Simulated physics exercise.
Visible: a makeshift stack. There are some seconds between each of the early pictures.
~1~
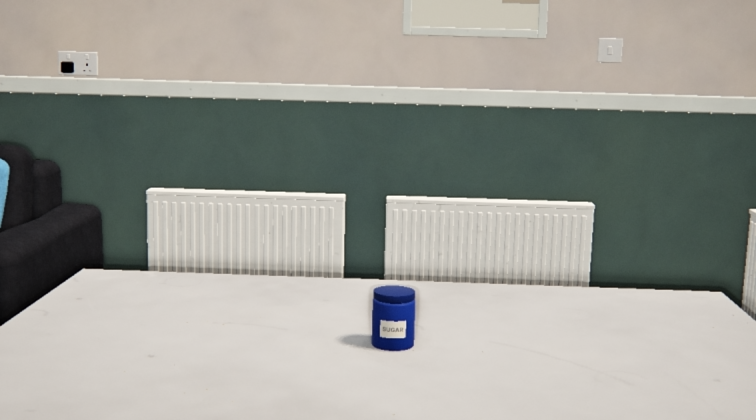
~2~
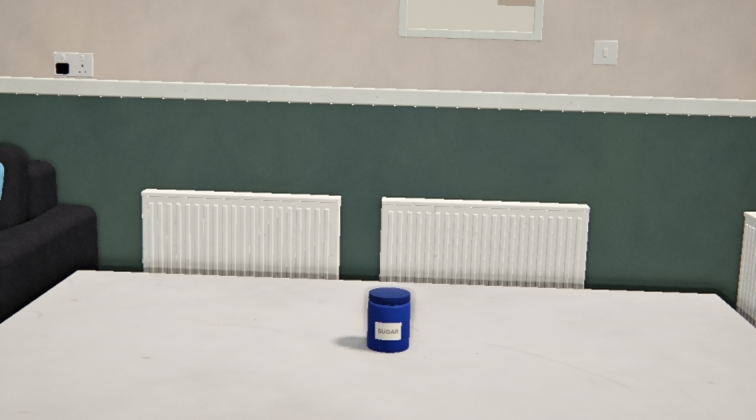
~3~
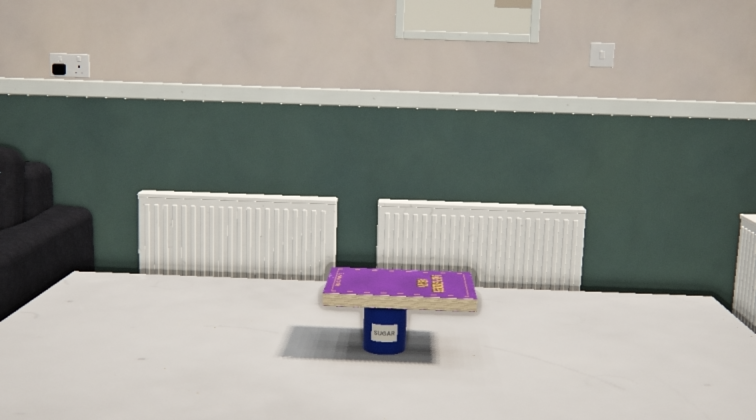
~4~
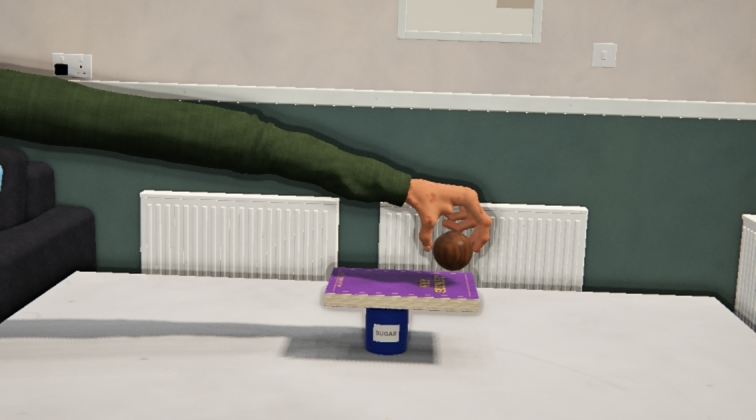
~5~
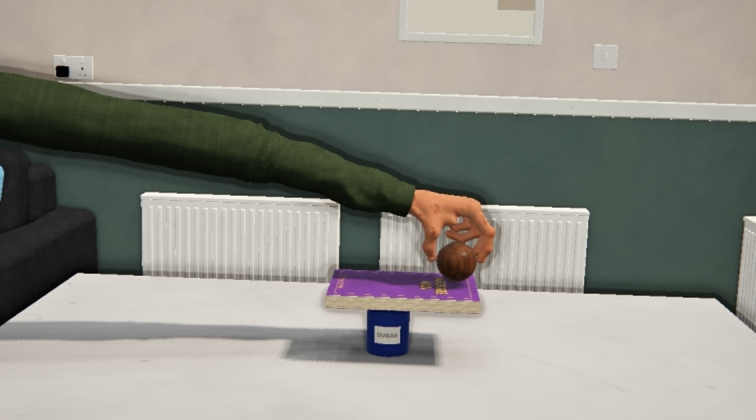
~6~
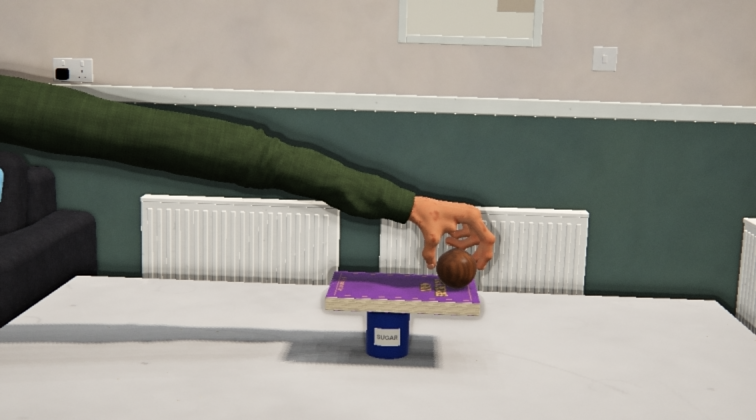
On a white table, a purple book appearing on top of a blue jar, then a hand lowering a brown onion onto its right side.
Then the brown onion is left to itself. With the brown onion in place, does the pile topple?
The stack is going to be upset.
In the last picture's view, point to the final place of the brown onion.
I'd say around (482, 337) in the last view.
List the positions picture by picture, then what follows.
In the first frame, the last thing is not in view yet; blue jar (394, 318).
In the second frame, the last thing is not in view yet; blue jar (389, 320).
In the third frame, the last thing is not in view yet; blue jar (385, 321).
In the fourth frame, still above its spot; brown onion (453, 250); blue jar (387, 322).
In the fifth frame, still above its spot; brown onion (457, 261); blue jar (388, 323).
In the sixth frame, in place under the hand; brown onion (456, 268); blue jar (388, 325).
Then, 0.30 s past the last view, brown onion displaced a little near (459, 281); purple book rocked 16° from its first pose.
Then, 0.50 s past the last view, brown onion now fallen; purple book rocked 58° from its first pose.
Then, 0.60 s past the last view, purple book rocked 54° from its first pose.
Finally, fallen, brown onion; down or leaning hard in the stack, purple book; blue jar still in place. Final places as the last picture's camera would see them, brown onion near (482, 337). The stack gives way.
